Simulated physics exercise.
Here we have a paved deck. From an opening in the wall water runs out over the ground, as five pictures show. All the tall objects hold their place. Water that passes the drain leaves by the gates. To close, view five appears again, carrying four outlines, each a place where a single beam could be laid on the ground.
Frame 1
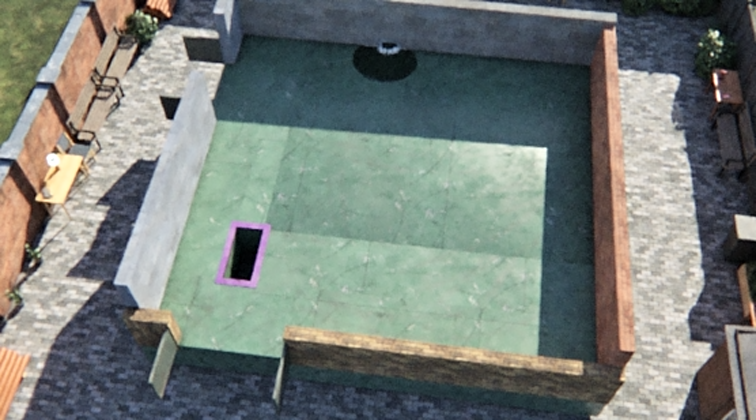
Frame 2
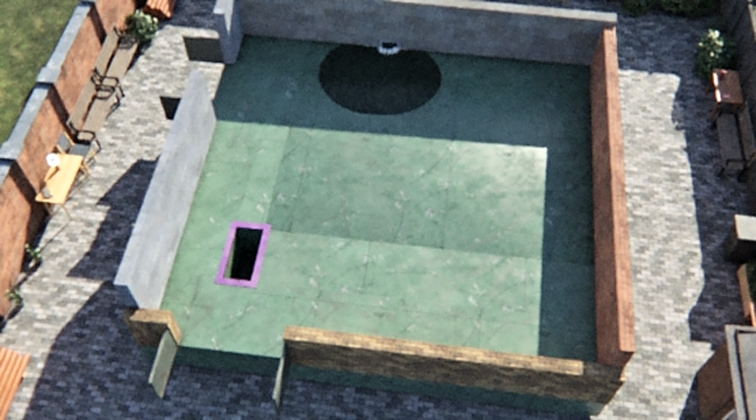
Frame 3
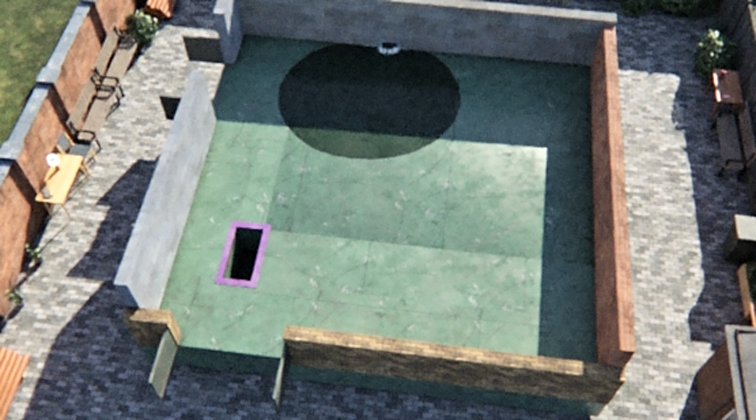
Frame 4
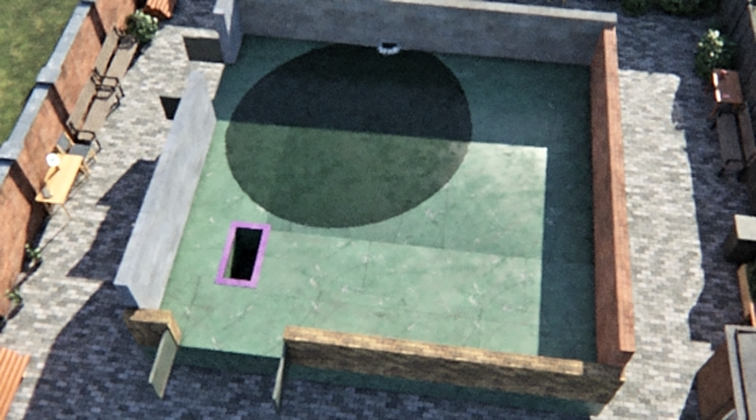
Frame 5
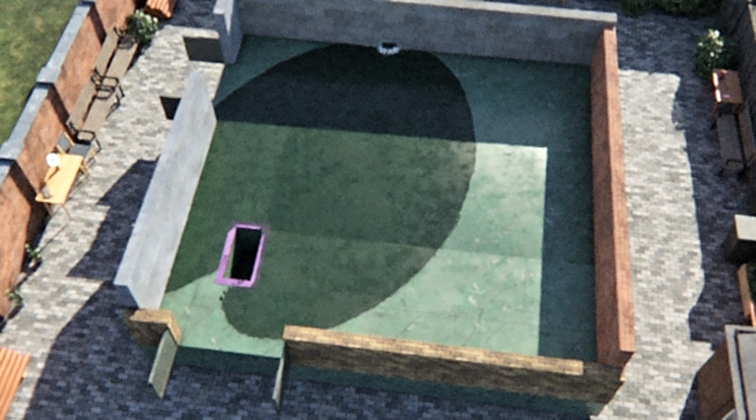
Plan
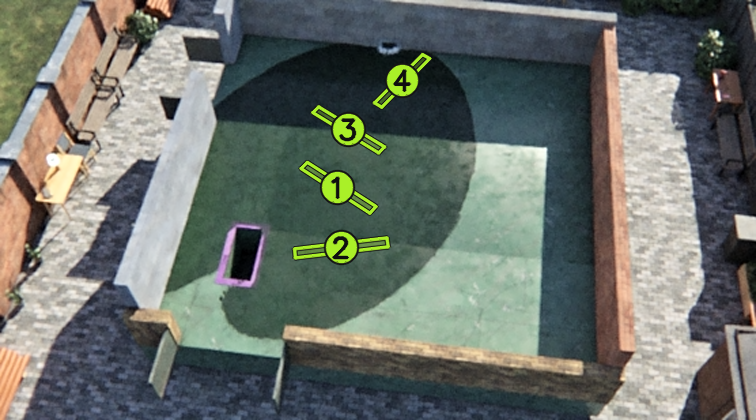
In this clip, a dark wet patch spreads from an outfall at the top of a walled green deck, widening downward and to the left across the floor until it surrounds the purple-edged drain near the lower left.
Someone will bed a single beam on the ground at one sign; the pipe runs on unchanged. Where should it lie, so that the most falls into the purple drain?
Choose 2.
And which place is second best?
That is place 4.
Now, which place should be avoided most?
That is place 3.
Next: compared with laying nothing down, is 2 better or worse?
Place 2 is better.
On the marked copy, 1 from (304, 165) to (373, 209); 2 from (295, 253) to (387, 242); 3 from (315, 109) to (381, 149); 4 from (378, 105) to (426, 56).
With 1, about 13 % of the stream goes into the purple drain, about 86 % out by the gates.
With 2, about 51 % of the stream goes into the purple drain, about 49 % out by the gates.
With 3, about 10 % of the stream goes into the purple drain, about 90 % out by the gates.
With 4, about 31 % of the stream goes into the purple drain, about 68 % out by the gates.
